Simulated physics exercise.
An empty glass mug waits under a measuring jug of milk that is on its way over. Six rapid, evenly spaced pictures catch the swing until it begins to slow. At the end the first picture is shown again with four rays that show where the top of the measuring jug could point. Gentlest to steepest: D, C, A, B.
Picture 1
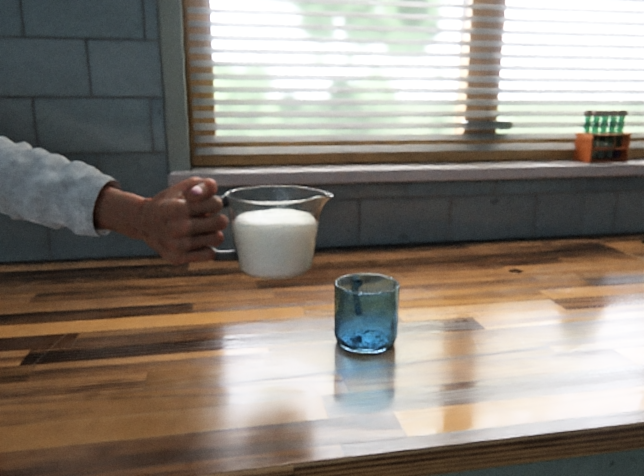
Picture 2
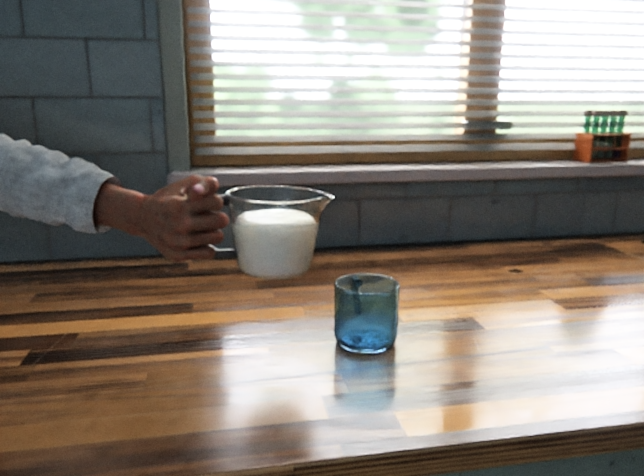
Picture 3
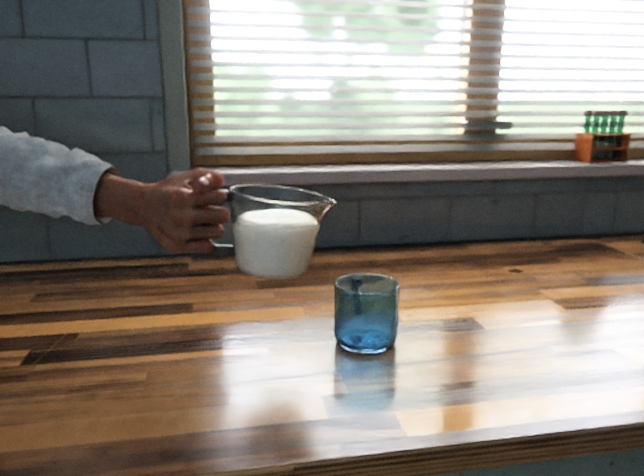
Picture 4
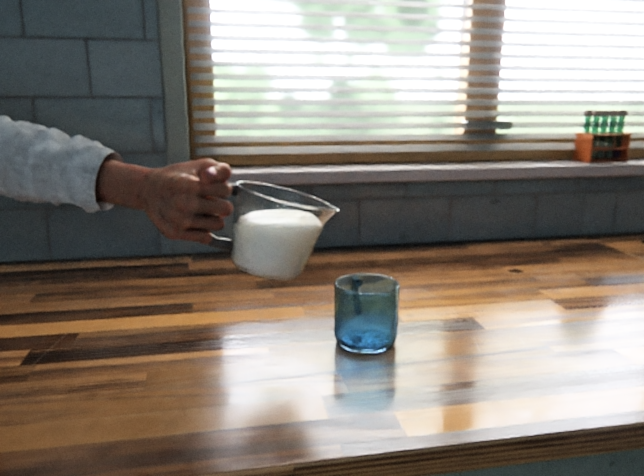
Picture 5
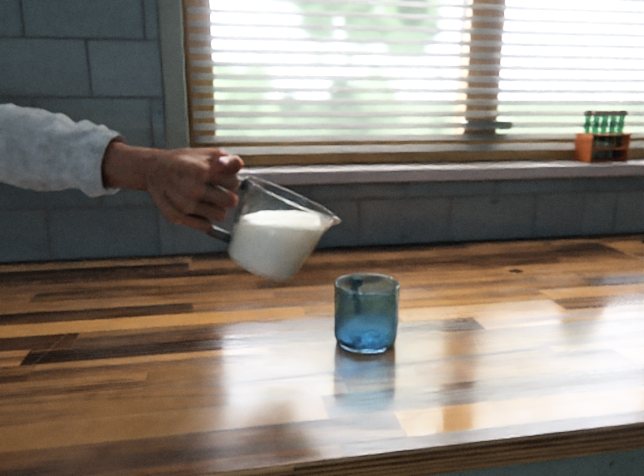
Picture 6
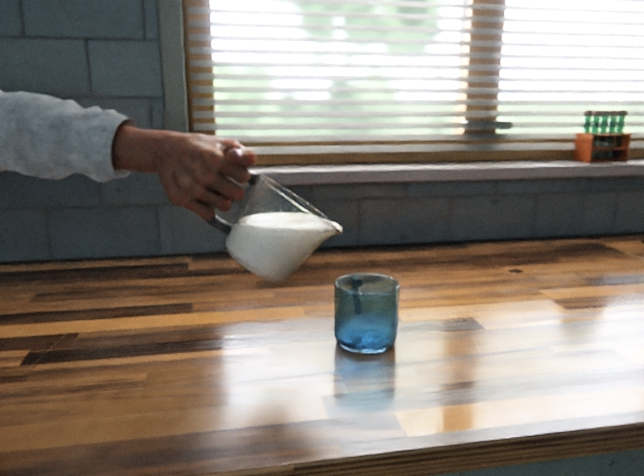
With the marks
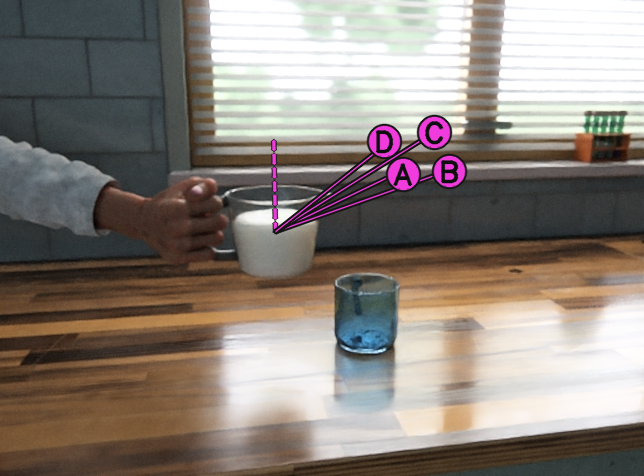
A hand in a pale, fuzzy sleeve reaches in from the left, holding a clear glass measuring jug of white milk and steadily tipping it rightward until the milk nears the lip. Below and to the right, an empty blue glass mug stands on a glossy striped wooden counter, with green tubes in an orange rack by the window. The fixed, slightly raised view faces grey-blue block walls and bright blinds.
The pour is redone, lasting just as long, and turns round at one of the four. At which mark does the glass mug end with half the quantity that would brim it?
The answer is tilt D.
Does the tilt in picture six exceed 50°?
No.
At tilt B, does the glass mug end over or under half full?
Over half.
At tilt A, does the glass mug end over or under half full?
Over half.
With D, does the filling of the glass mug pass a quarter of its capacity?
Yes, it does.
On the marked copy, A at (386, 178); B at (432, 176); C at (419, 141); D at (373, 154).
With A, the glass mug ends with about 84 % of what it can hold.
With B, the glass mug ends with about 97 % of what it can hold.
With C, the glass mug ends with about 69 % of what it can hold.
With D, the glass mug ends with about 51 % of what it can hold.
